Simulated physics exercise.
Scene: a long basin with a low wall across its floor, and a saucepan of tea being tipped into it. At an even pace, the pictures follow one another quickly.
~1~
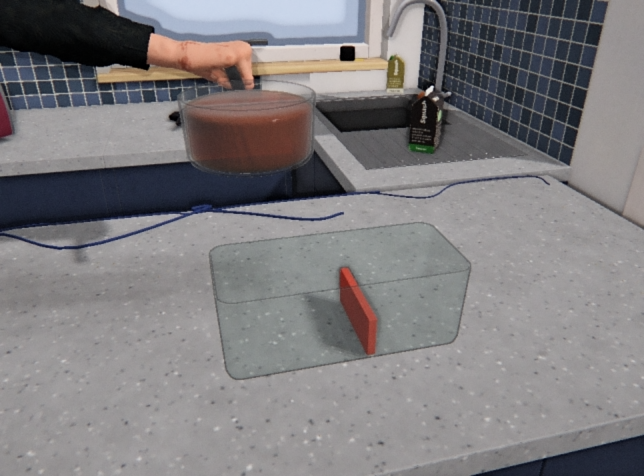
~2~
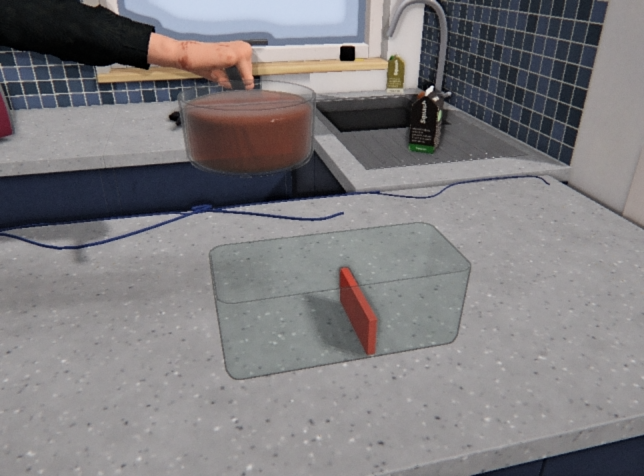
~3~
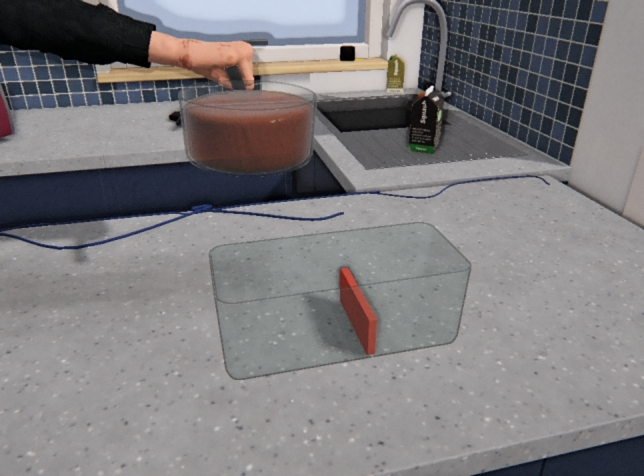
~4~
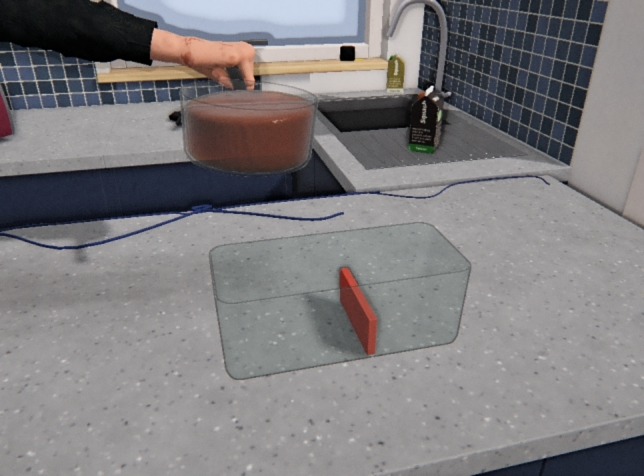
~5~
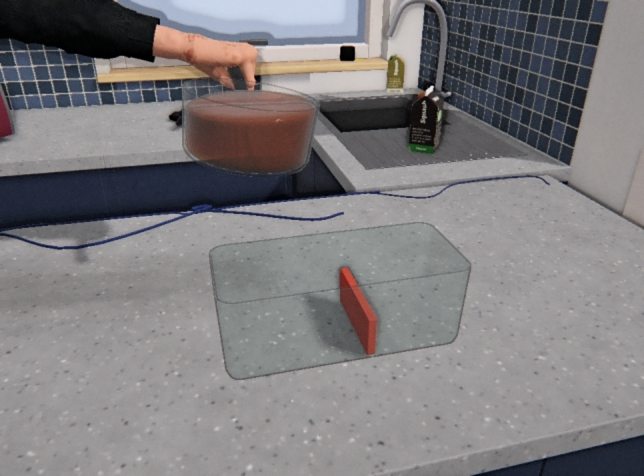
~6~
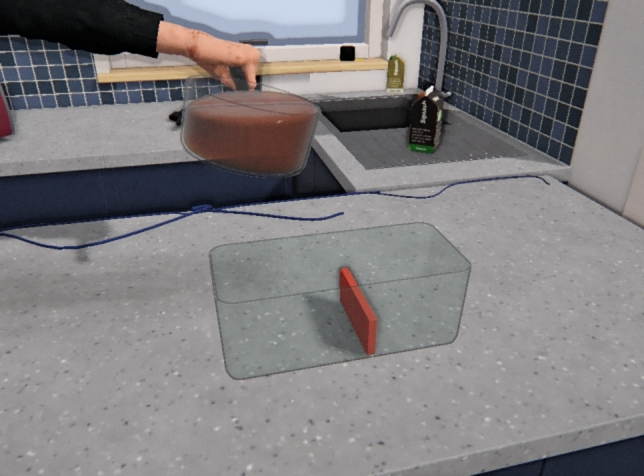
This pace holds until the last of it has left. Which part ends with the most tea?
Heavier on the right.
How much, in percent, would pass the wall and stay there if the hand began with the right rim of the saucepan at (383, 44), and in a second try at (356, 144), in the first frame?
Near 80 per cent for the first start, near 85 per cent for the second.
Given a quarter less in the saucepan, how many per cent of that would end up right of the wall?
Some 55 parts in a hundred.
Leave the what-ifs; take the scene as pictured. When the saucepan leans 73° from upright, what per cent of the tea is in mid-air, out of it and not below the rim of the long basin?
Estimate: 40 per cent, roughly.
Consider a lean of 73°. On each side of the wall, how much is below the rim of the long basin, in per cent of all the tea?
Left 5, right 20.
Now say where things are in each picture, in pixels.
In the first frame, it leans 0°; its right rim is at (313, 92); the tea meets the walls at (182, 107) and (310, 99); the long basin's rim runs from (213, 275) to (450, 245); the wall's top is at (357, 293).
In the second frame, it leans 1°; its right rim is at (313, 93); the tea meets the walls at (182, 107) and (310, 100).
In the third frame, it leans 2°; its right rim is at (314, 95); the tea meets the walls at (183, 106) and (310, 101).
In the fourth frame, it leans 5°; its right rim is at (315, 98); the tea meets the walls at (184, 106) and (311, 101).
In the fifth frame, it leans 9°; its right rim is at (316, 103); the tea meets the walls at (185, 107) and (313, 101).
In the sixth frame, it leans 14°; its right rim is at (317, 109); the tea meets the walls at (187, 107) and (316, 102).
A moment on, the tilt is 73° and 39 per cent is still to pour, 3 is left of the wall and 19 right of it.
Next, the tilt is 112° and 3 per cent is still to pour, 24 is left of the wall and 65 right of it.
Then the tilt is 121° and 0 per cent is still to pour, 34 is left of the wall and 65 right of it.
Later the tilt is 121° and 0 per cent is still to pour, 34 is left of the wall and 65 right of it.
At rest 34 per cent lies left of the wall, 65 right of it and 1 outside.
